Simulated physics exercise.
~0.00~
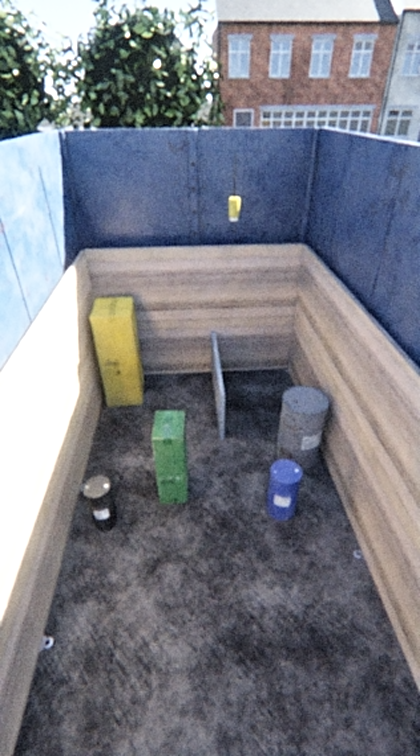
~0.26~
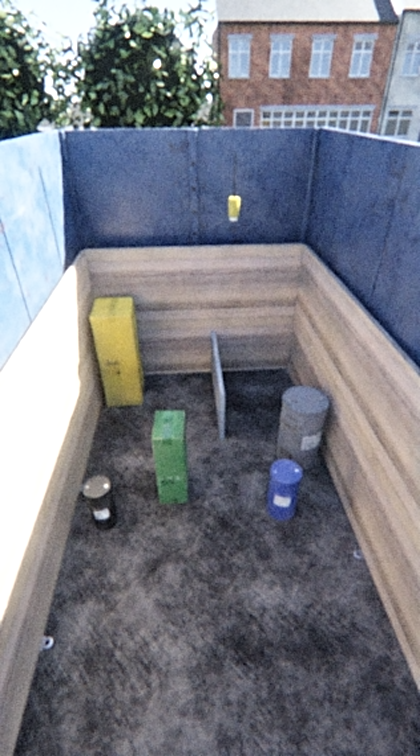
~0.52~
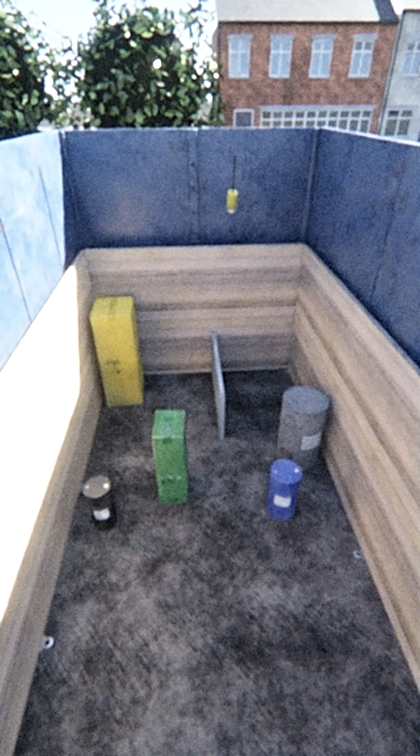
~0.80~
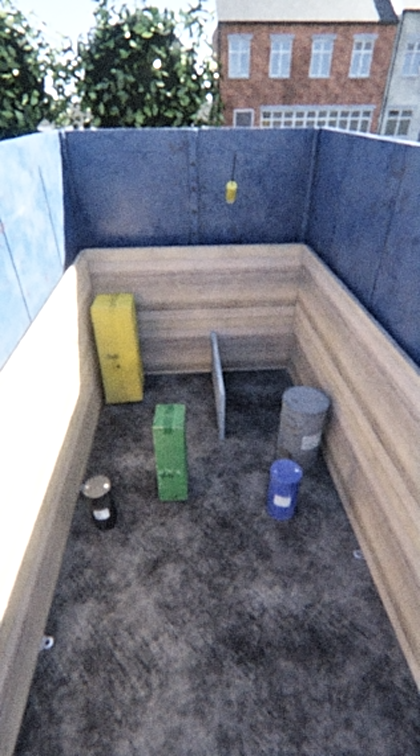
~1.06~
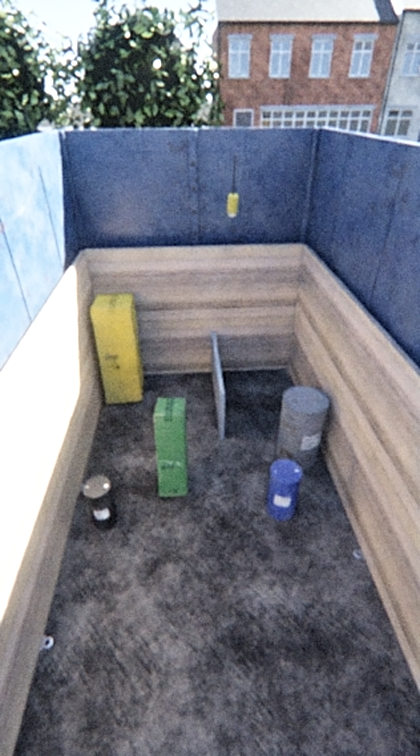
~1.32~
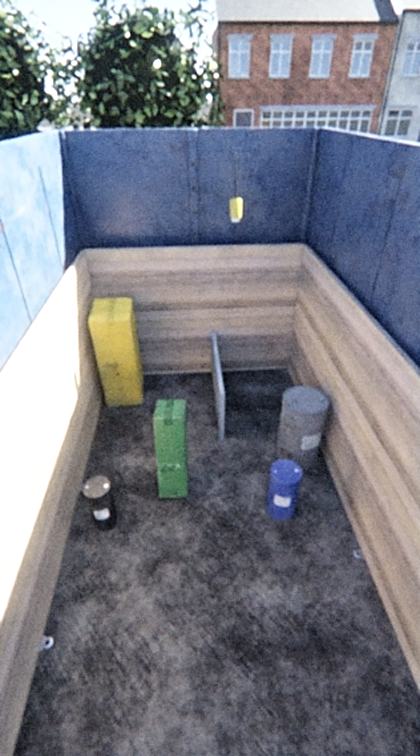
Green box tilting slightly in a van's load bay as a small yellow hanging object sways, the drums and canisters staying put.
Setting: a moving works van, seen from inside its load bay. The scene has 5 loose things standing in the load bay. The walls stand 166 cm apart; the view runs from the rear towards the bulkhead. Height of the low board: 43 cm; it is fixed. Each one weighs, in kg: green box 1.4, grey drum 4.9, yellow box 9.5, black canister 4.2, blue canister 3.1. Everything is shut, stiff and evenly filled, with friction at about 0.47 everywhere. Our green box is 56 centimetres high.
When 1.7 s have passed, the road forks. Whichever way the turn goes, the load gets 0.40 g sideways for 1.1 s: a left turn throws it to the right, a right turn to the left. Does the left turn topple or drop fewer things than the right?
The cargo comes off best on a right turn.
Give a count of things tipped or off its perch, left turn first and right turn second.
If it goes left, 2; if it goes right, 1.
Turning left. At 2.02 s, load feels 0.40 g right; green box leaning 5° near (173, 455).
After 2.92 s, no push; green box leaning 73° near (242, 453); yellow box leaning 32°; blue canister slid 2 cm.
After 3.52 s, no push; green box on its side near (241, 470); yellow box leaning 53°; blue canister slid 2 cm.
At rest (5.8 s), tipped over in the load bay, green box and yellow box; the other 3 in place, give or take 15 cm. In the last view, green box near (241, 470), grey drum near (301, 428).
Turning right instead, green box tipped over or off its perch, 1 of 5 in all.
